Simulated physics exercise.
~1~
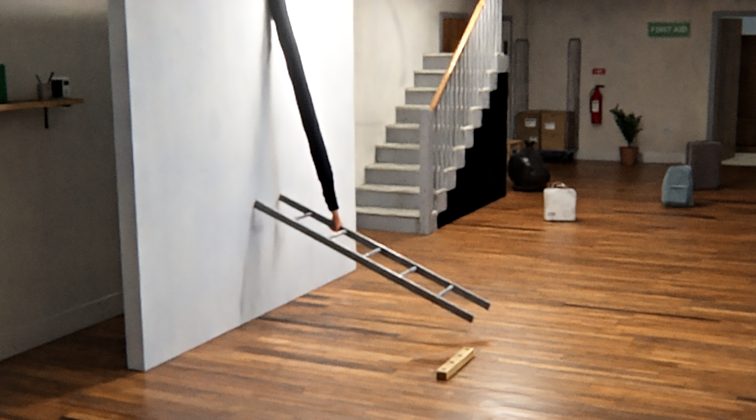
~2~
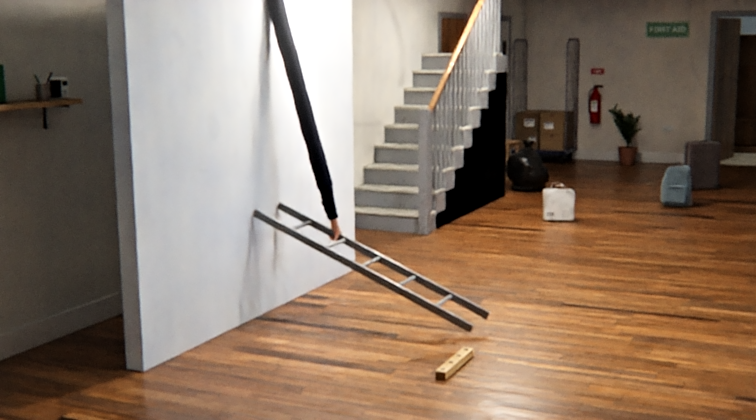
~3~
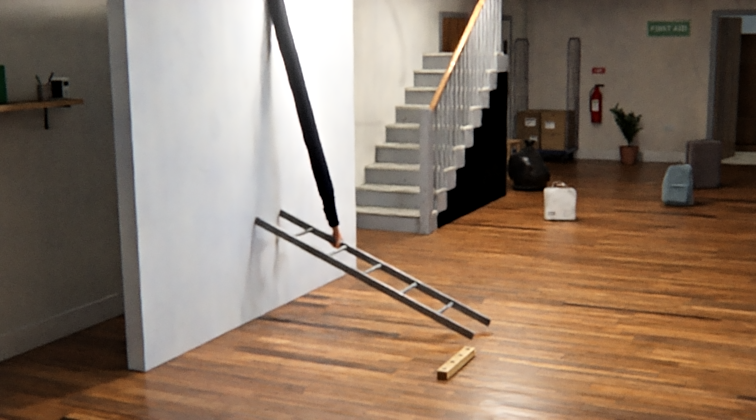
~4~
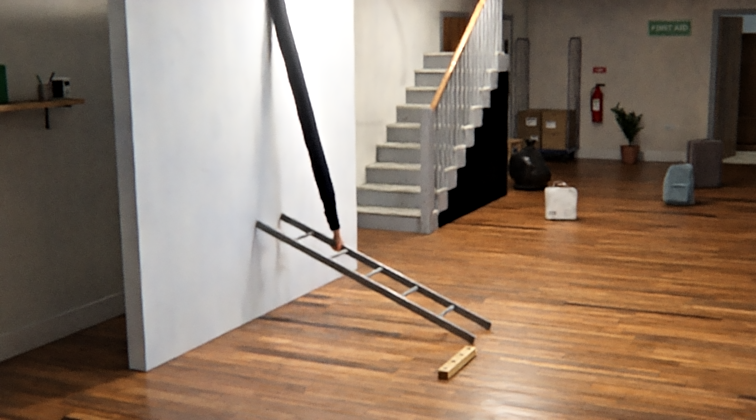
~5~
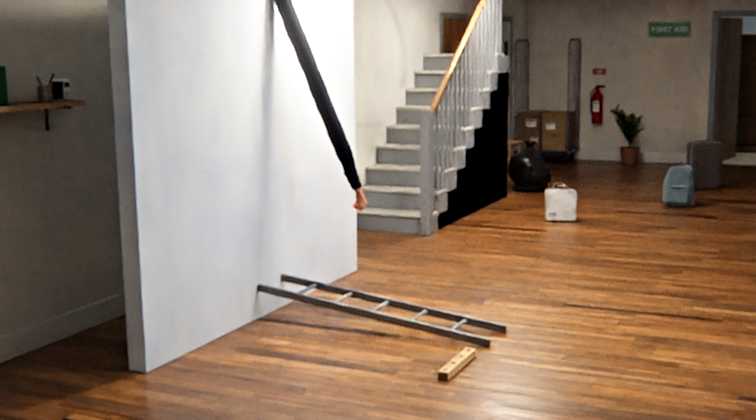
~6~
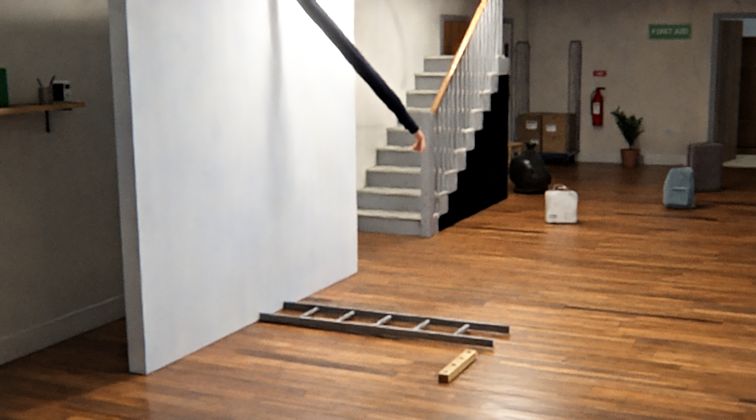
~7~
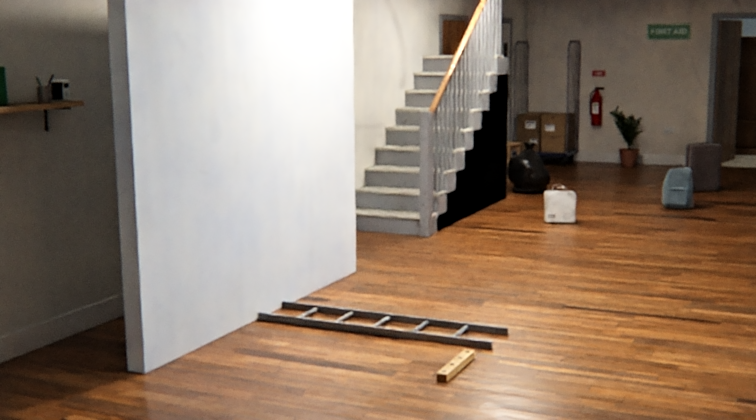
A grey ladder-like rack slants beside a white wall at left, held by a hand on a long black-sleeved arm reaching down from above, in a wood-floored hall seen from a slightly swaying, raised view. A short, light wooden strip lies on the floor near its lower right end, with grey stairs, a white case and blue and dark luggage behind. The hand lowers the rack a little, then lets go and draws up to the right. The rack's upper end drops along the wall as it slides down. It ends flat on the floor behind the unmoved strip, the arm gone.
